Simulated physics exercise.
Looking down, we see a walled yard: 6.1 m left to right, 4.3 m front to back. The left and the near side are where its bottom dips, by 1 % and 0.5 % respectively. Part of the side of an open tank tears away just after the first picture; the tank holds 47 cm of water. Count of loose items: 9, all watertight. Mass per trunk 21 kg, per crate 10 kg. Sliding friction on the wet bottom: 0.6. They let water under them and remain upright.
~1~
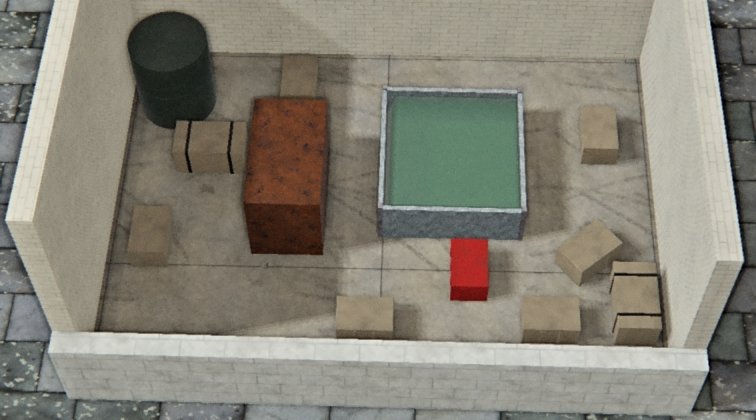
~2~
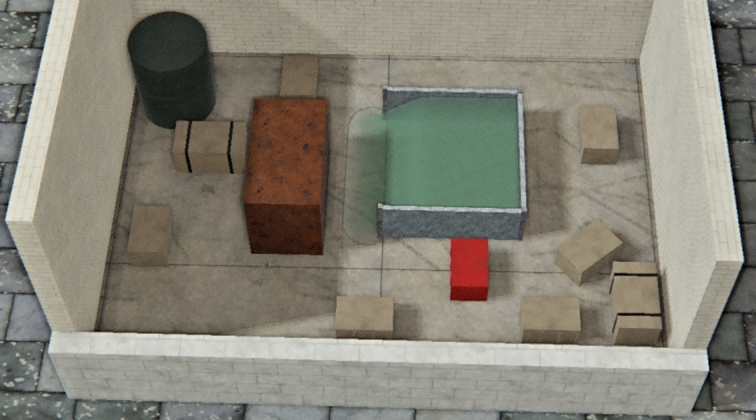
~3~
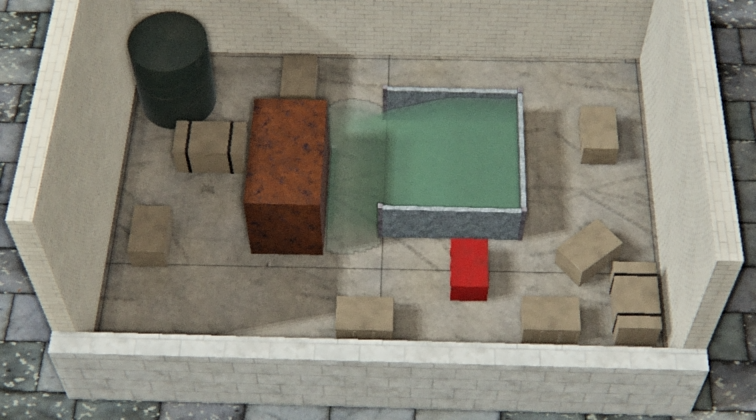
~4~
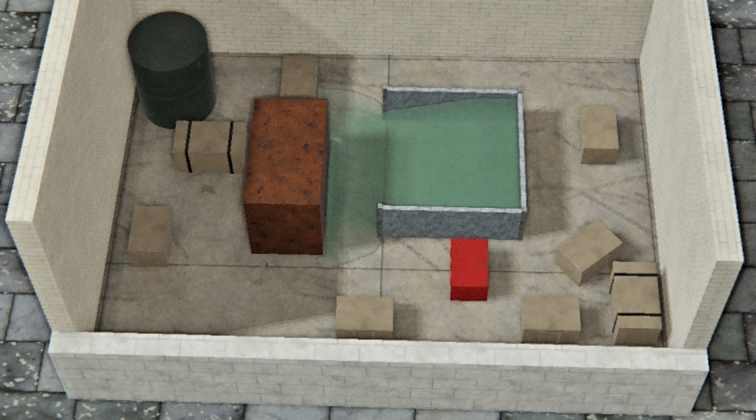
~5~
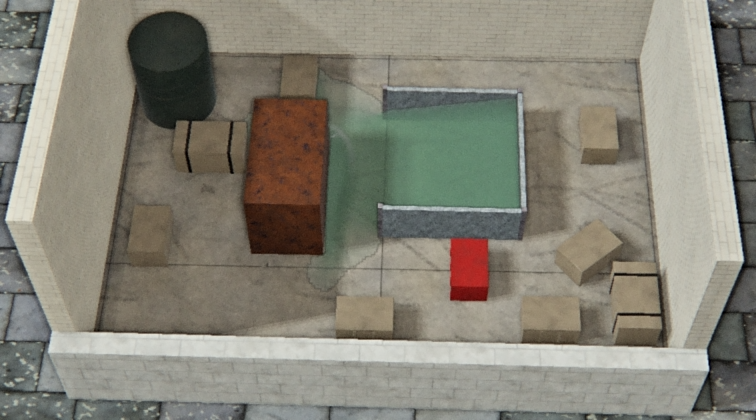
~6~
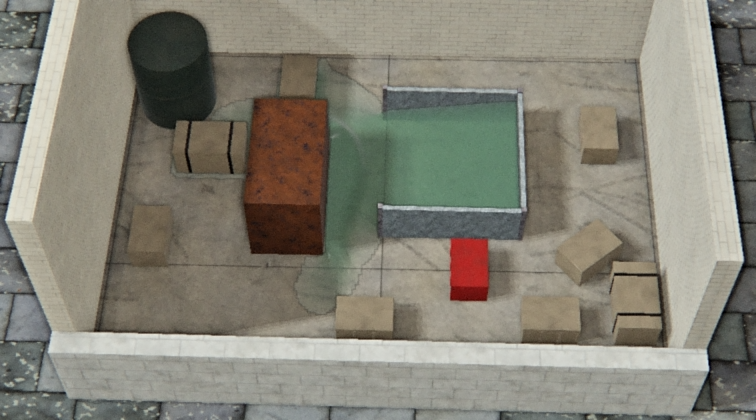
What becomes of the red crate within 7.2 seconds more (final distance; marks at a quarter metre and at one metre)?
Virtually static.
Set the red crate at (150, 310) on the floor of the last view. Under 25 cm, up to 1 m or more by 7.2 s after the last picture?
Short answer: It drifts a great distance.
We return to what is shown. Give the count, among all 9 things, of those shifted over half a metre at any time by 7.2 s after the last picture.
I count 4 of them.
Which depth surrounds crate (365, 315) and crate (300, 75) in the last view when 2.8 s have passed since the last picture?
Roughly 6 and 16 cm.
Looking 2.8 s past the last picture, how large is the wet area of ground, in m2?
I'd put it close to 18 m2.
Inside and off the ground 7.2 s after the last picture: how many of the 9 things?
Total: 5.
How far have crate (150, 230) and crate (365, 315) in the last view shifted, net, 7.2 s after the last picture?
Taking them in turn, the shifts are 250 cm and 200 cm.
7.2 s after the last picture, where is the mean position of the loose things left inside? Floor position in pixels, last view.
Close to pixel (457, 263).
Then, 0.9 s after the last picture the red crate is near (470, 262), 0.0 m from its start, aground; 1 afloat.
Then, 2.8 s after the last picture the red crate is near (470, 262), 0.0 m from its start, aground; 3 afloat.
Then, 4.8 s after the last picture the red crate is near (470, 262), 0.0 m from its start, aground; 5 afloat.
Then, 7.2 s after the last picture the red crate is near (470, 258), 0.1 m from its start, afloat; 5 afloat.
